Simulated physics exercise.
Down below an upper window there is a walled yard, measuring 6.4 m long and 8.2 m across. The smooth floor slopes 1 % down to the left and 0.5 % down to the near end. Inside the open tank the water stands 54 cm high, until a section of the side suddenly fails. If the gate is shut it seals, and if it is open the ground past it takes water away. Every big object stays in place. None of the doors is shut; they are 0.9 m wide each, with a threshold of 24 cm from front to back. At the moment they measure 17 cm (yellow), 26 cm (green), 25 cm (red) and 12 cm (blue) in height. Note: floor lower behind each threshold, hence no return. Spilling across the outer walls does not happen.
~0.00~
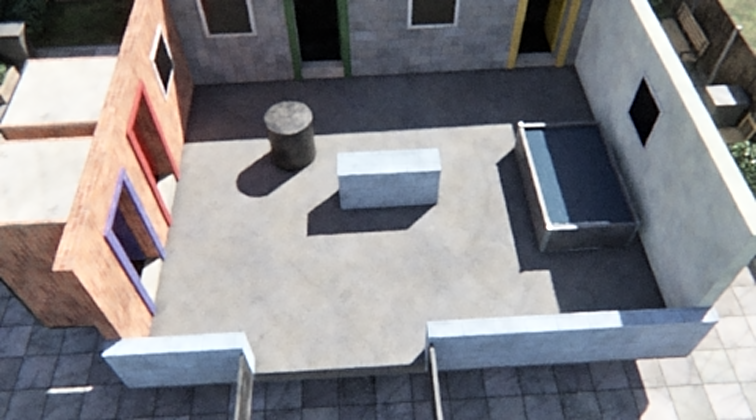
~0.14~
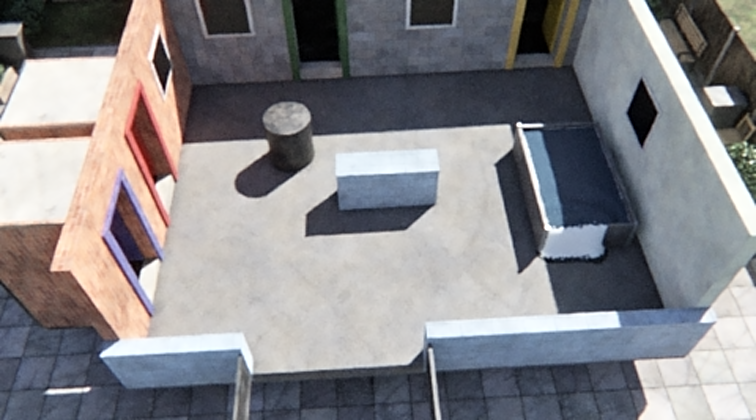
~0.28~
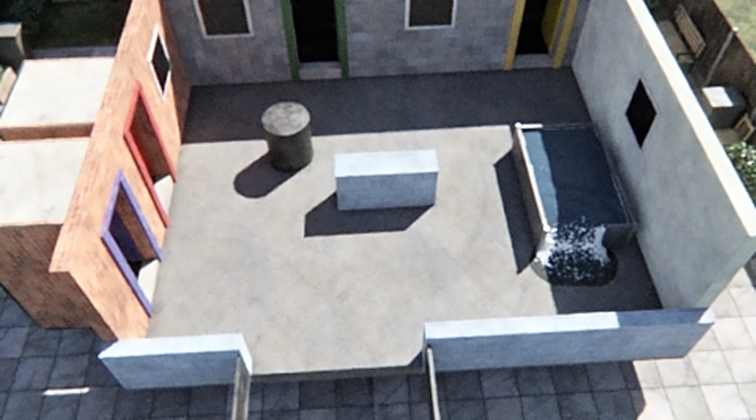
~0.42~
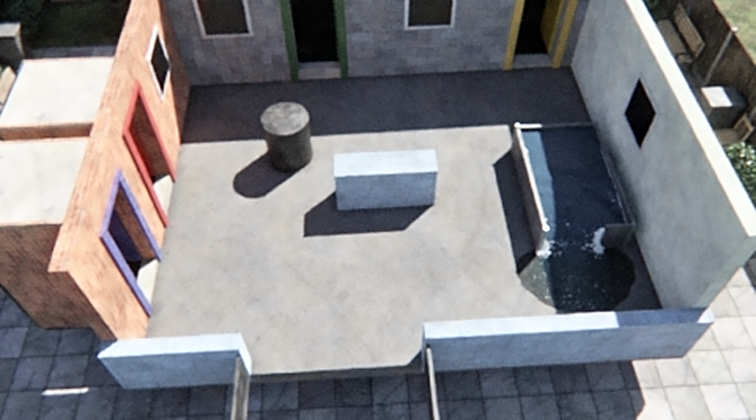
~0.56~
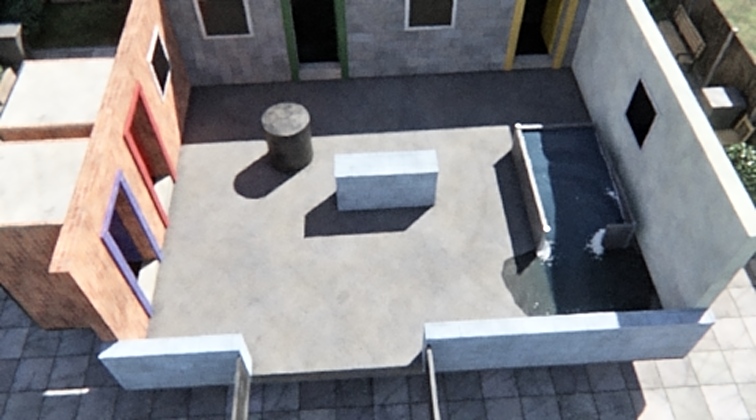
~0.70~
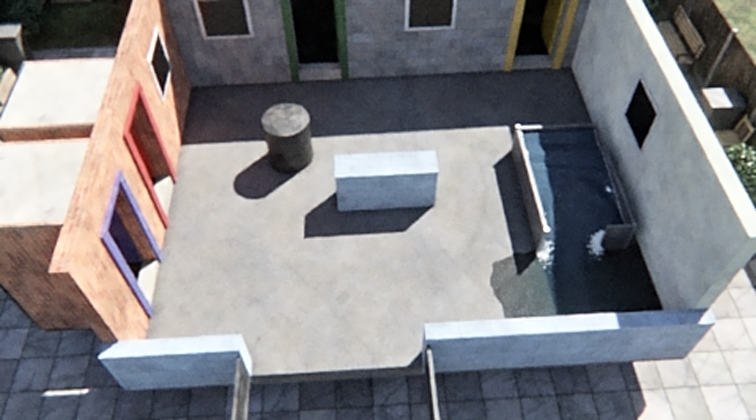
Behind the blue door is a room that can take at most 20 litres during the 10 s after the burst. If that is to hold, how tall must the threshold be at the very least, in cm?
Close to 7 cm is just enough.
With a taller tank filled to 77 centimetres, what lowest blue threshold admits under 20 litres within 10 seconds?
Then around 11.5 centimetres.
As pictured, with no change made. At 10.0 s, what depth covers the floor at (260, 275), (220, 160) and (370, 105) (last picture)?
Close to 3, 4 and 1 cm deep.
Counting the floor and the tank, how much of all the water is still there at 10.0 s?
I'd estimate some 92 in a hundred.
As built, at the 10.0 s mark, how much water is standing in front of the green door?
0.5 cm.
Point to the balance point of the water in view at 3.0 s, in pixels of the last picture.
The water is centred around (544, 257) in the last picture's pixels.
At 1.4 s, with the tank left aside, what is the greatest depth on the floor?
33 cm.
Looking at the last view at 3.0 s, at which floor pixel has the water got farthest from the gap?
(224, 362).
After 1.4 s water covers 10 % of the floor, deepest (33 cm) near (668, 335); it has not reached the blue door.
After 3.0 s water covers 25 % of the floor, deepest (26 cm) near (656, 335); it has not reached the blue door.
After 10.0 s water covers 60 % of the floor, deepest (9 cm) near (141, 367); 8 cm at the blue door, 0 litres in over its 12 cm threshold.
At the blue door as built, the water arrived by 4.0 s and peaked near 11 cm at 4.6 s.
Run again over the same 10 s with other heights there, 31 litres in over 6.5 cm, 7 litres over 8.5 cm. The limit of 20 litres is kept from about 7 cm up.
